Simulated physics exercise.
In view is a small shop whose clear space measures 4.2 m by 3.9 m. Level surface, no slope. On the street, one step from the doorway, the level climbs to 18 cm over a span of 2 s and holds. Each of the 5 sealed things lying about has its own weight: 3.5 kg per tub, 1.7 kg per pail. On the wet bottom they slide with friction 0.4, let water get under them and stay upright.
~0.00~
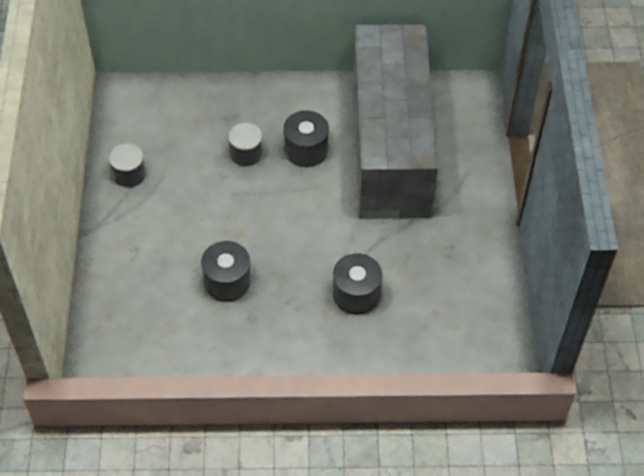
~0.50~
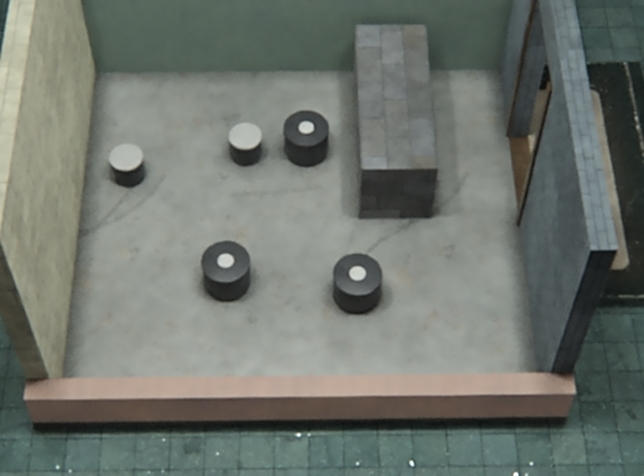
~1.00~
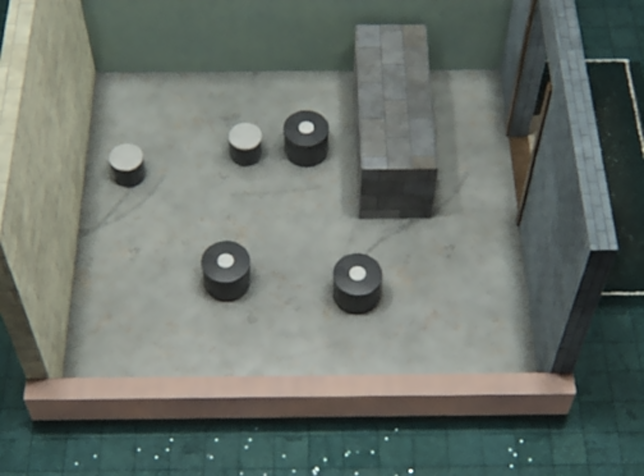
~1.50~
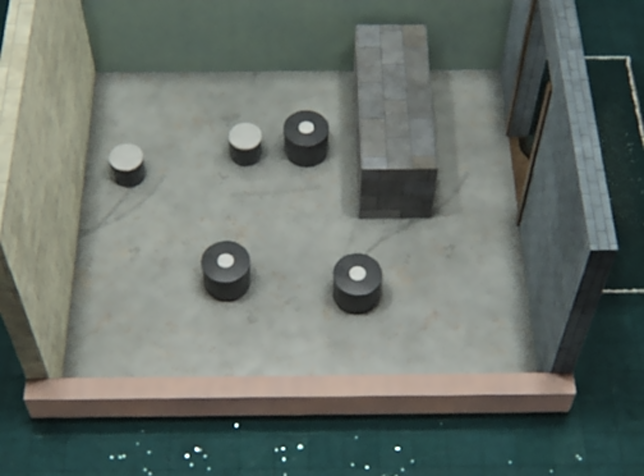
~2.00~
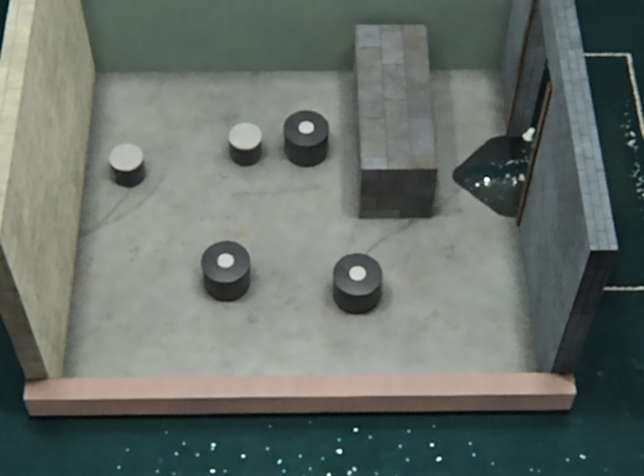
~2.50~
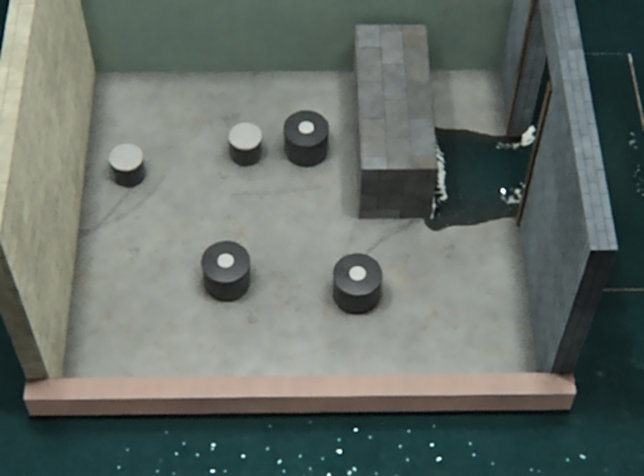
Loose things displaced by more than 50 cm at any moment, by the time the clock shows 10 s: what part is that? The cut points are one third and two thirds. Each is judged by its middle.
Watching this, I'd call it a moderate share.
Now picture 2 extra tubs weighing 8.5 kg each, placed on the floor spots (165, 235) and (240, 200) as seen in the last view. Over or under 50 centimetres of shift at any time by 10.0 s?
Note: Item 1 below threshold; item 2 below threshold.
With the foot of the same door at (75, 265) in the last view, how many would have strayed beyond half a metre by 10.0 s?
So the tally would be 4.
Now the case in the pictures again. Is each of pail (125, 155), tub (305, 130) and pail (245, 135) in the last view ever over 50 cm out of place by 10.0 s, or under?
In turn: Below the mark, below the mark, below the mark.
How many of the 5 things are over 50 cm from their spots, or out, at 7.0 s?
1 in all.
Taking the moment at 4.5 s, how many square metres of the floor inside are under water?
I'd estimate close to 6.0 m2.
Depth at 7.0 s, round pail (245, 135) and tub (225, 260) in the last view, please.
Roughly 0 and 1 cm.
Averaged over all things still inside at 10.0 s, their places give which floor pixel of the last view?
Averaged position, last view: Near pixel (196, 184).
After 3.5 s 0 of 5 are over 50 cm from their spots; 0 afloat.
After 4.5 s 0 of 5 are over 50 cm from their spots; 0 afloat.
After 7.0 s 1 of 5 are over 50 cm from their spots; 1 afloat.
After 10.0 s 2 of 5 are over 50 cm from their spots, and 2 have been at some point; 3 afloat.
